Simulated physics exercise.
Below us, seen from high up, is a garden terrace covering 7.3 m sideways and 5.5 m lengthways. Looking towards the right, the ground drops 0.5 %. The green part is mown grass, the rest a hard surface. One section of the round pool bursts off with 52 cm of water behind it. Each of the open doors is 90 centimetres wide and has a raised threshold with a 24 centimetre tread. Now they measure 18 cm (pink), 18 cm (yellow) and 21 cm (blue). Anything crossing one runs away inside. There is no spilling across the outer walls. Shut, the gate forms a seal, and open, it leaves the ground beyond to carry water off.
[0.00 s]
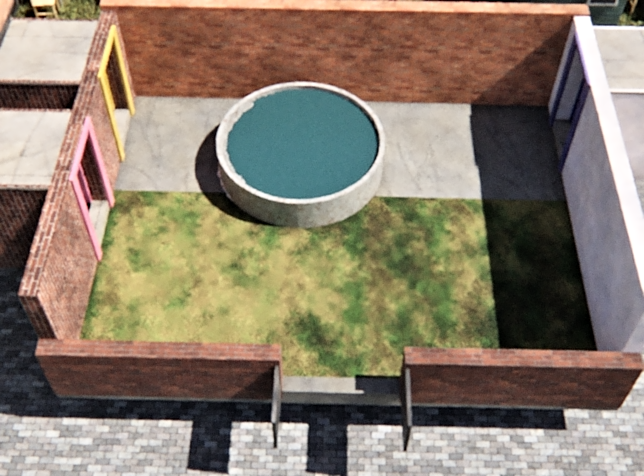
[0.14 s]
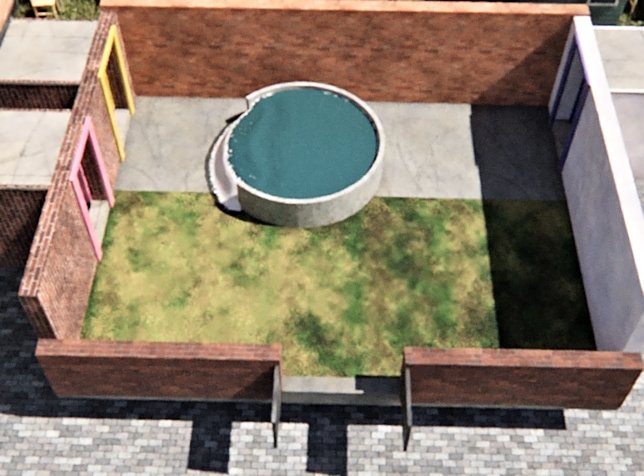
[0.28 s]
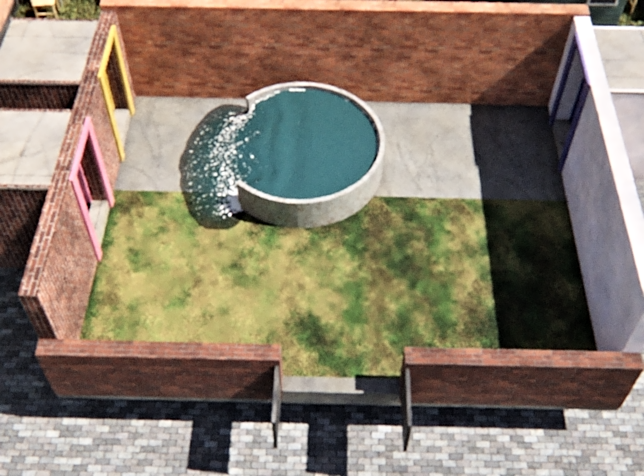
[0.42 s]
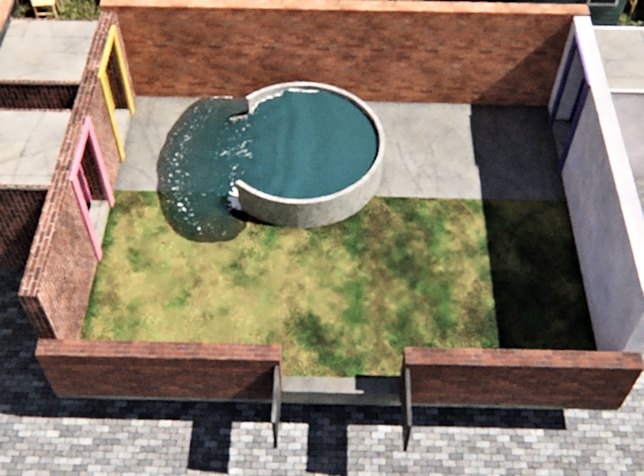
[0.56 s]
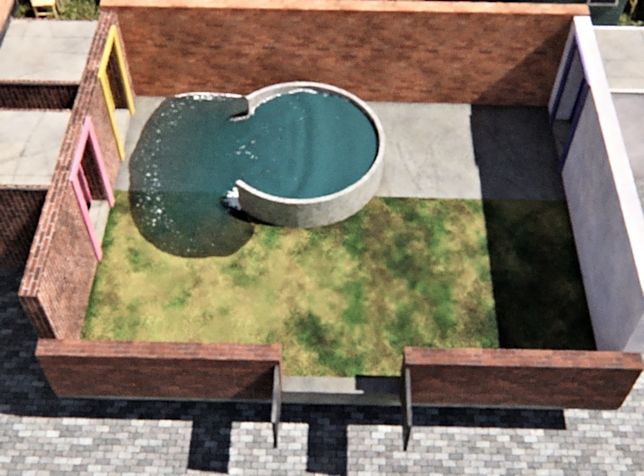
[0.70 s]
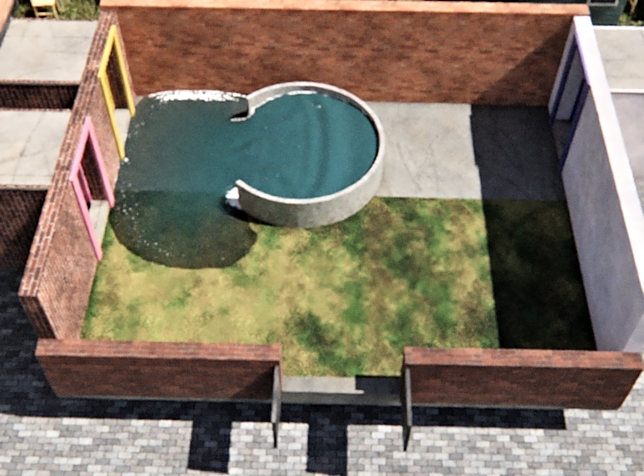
The video shows a walled garden terrace from above, where the left side of a round pool breaks outward and water pours through the gap, spreading in a widening dark sheet across the paving and grass towards the left wall.
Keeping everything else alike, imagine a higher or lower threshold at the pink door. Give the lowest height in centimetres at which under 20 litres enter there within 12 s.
15 cm.
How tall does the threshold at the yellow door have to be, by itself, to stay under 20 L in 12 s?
The yellow door needs around 29 cm.
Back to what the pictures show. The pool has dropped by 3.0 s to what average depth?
Around 19 centimetres.
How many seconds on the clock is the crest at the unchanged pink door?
2.0 s.
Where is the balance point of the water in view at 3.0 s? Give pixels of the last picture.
(217, 178), roughly.
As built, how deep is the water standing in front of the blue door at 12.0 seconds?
Depth: Near 2.5 cm.
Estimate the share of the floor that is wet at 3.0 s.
Roughly 30 percent.
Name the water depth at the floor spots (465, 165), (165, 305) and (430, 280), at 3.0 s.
About 0, 8 and 0 cm respectively.
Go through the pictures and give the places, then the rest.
In the first picture, still water, 52 cm deep, in the round pool at (301, 143); the pink door at (91, 187) is dry.
In the second picture, the front is at (224, 209), 0.3 m from the gap at (224, 157); 0.4 m2 of floor is wet, 52 cm left at the back.
In the third picture, the gap is at (224, 158), the front 0.7 m out at (197, 214); the back of the round pool holds 52 cm.
In the fourth picture, the gap is at (224, 159), the front 1.1 m out at (170, 216); the back of the round pool holds 52 cm.
In the fifth picture, the front is at (141, 225), 1.5 m from the gap at (224, 159); 5.0 m2 of floor is wet, 52 cm left at the back.
In the sixth picture, the gap is at (224, 159), the front 1.9 m out at (115, 221); the back of the round pool holds 52 cm; the pink door at (91, 187), 2.3 m from the gap, is still 0.2 m from the nearest water.
After 1.4 s water covers 25 % of the floor, deepest (34 cm) near (120, 167); 17 cm at the pink door, 0 litres in over its 18 cm threshold.
After 3.0 s water covers 30 % of the floor, deepest (28 cm) near (124, 151); 19 cm at the pink door, 6 litres in over its 18 cm threshold.
After 12.0 s water covers 100 % of the floor, deepest (10 cm) near (136, 100); 7 cm at the pink door, 8 litres in over its 18 cm threshold.
At the pink door as built, the water arrived by 0.8 s and peaked near 21 cm at 2.0 s.
With a threshold of 14 cm, 30 litres would have come in within the 12 s; with 19 cm, 6 litres. So under 20 litres takes about 15 cm.
